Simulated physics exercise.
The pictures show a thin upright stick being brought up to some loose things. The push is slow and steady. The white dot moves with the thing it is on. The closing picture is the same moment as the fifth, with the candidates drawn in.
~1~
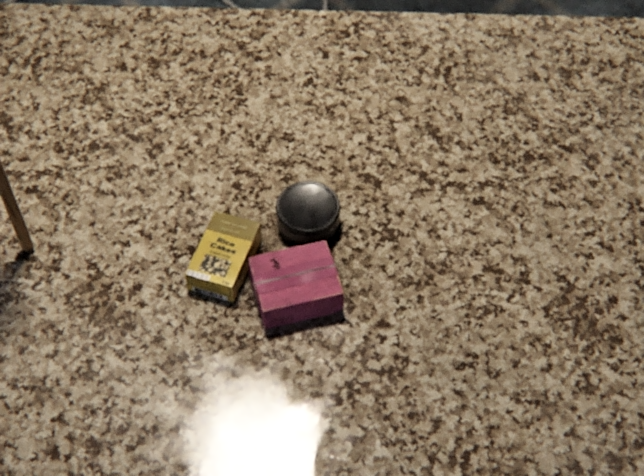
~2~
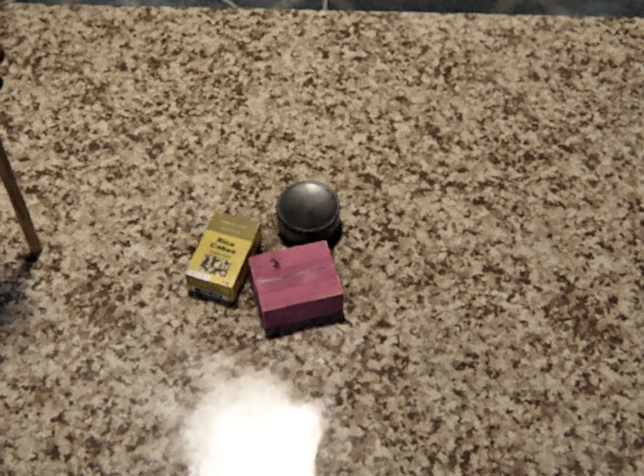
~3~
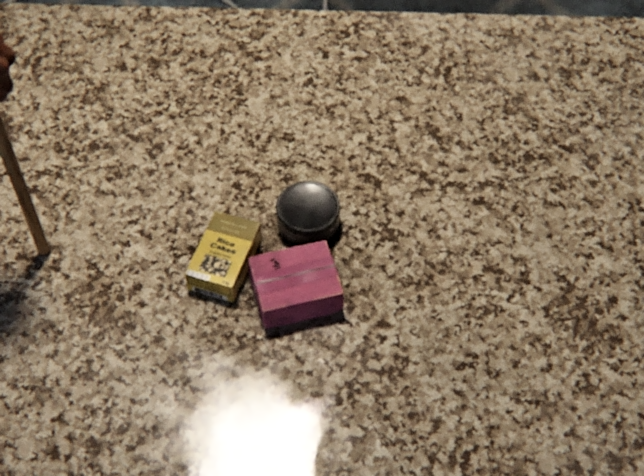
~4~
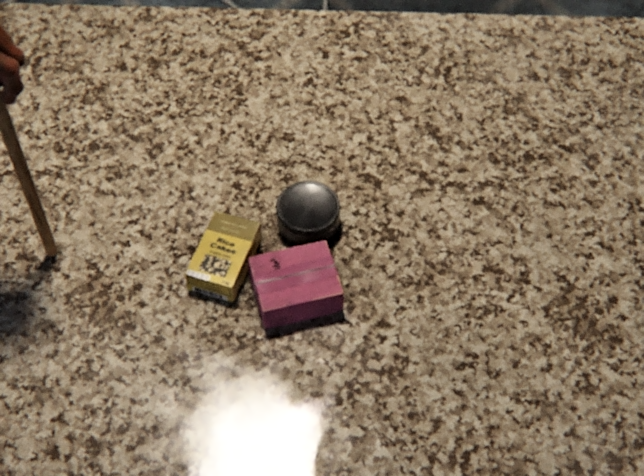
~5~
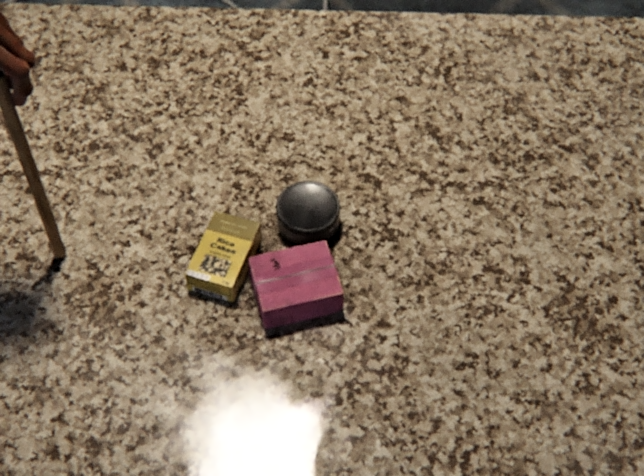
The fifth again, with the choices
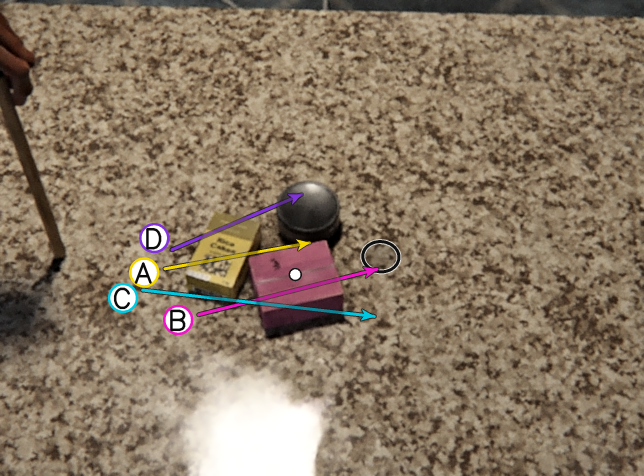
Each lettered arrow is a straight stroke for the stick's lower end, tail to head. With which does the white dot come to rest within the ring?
Choose stroke C.
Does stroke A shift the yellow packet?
Yes.
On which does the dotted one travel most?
B.
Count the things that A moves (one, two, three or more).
Three or more.
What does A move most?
The yellow packet goes farthest.
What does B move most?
The pink box goes farthest.
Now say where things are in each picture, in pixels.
In the first frame, yellow packet (224, 256); pink box (296, 285); black jar (308, 214).
In the second frame, black jar (308, 214); yellow packet (224, 256).
In the third frame, pink box (296, 285); black jar (308, 214).
In the fourth frame, yellow packet (224, 256); pink box (296, 285).
In the fifth frame, black jar (308, 214); yellow packet (224, 256); pink box (296, 285).
On the copy, A from (165, 269) to (310, 243); B from (199, 315) to (377, 269); C from (143, 290) to (374, 316); D from (172, 250) to (302, 194); the ring at (381, 257); the white dot at (296, 275).
On C. First, foot of the stick (226, 300); pink box (297, 284); yellow packet (229, 252).
Then, foot of the stick (309, 310); pink box (347, 277); yellow packet (229, 251).
Finally, foot of the stick (374, 317); pink box (379, 267); yellow packet (229, 251); the dot on the pink box is in the ring.
By contrast, A leaves the dotted thing at (362, 309); B leaves the dotted thing at (424, 266); D leaves the dotted thing at (296, 286).
